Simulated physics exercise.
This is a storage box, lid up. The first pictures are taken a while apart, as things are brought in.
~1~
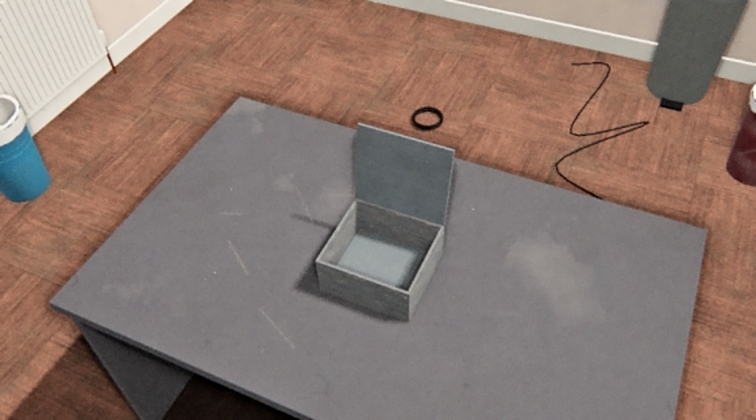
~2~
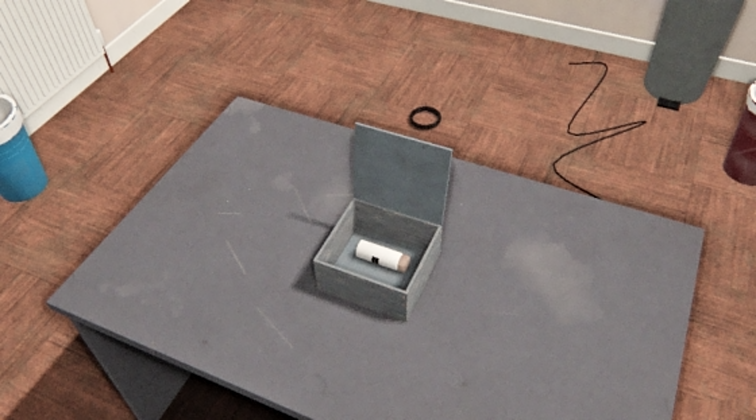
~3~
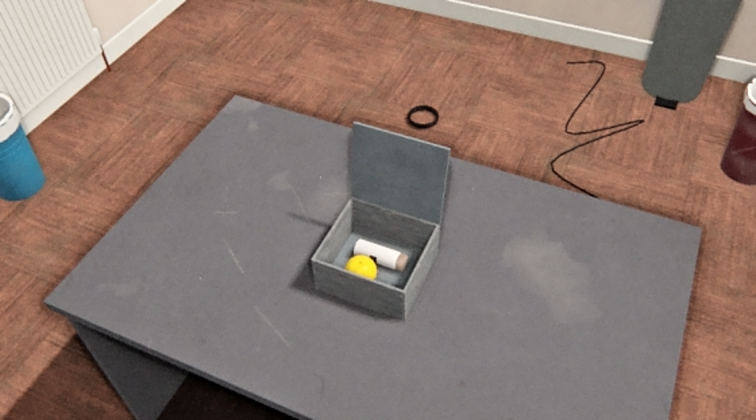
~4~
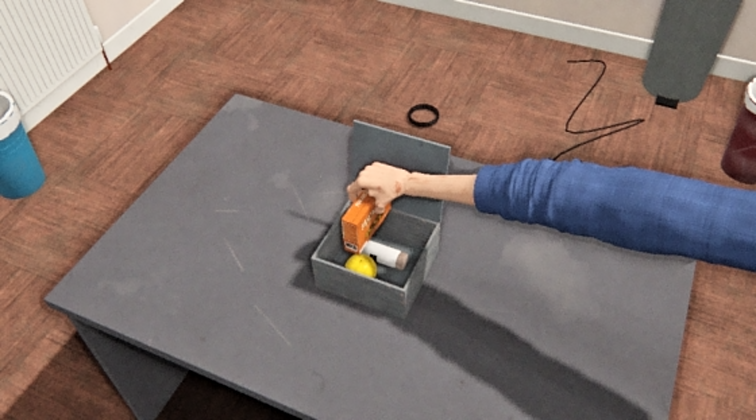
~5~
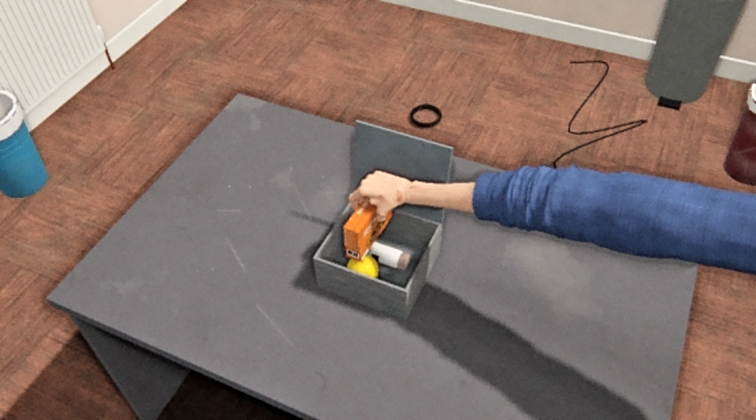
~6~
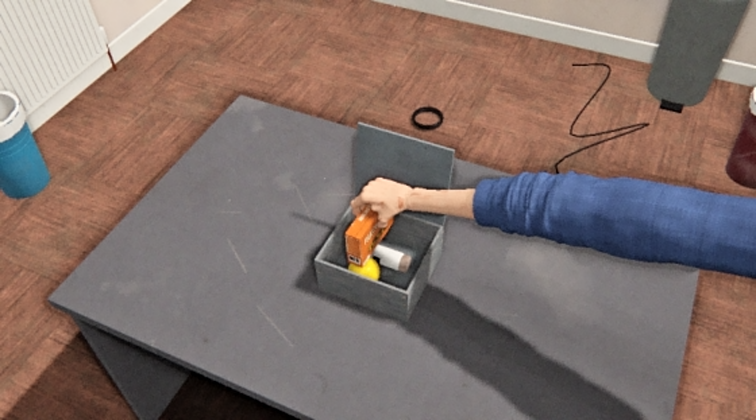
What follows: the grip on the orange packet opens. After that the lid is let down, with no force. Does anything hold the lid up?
Outcome: The lid is held up.
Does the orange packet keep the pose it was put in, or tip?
The orange packet ends up tilted.
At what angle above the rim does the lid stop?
About 60°.
Then, 0.30 s later than the last frame, orange packet tilted by 21° near (371, 235).
Then, 1.10 s later than the last frame, lid starting down; orange packet tilted by 21° near (372, 236).
Then, 1.50 s later than the last frame, lid 75° above the rim; orange packet tilted by 21° near (370, 237).
Then, 1.80 s later than the last frame, lid 62° above the rim; orange packet tilted by 22° near (369, 238).
When it is over, lid 58° above the rim; left askew, orange packet; the other 2 as before. End places, in pixels of the last picture, orange packet near (368, 239).
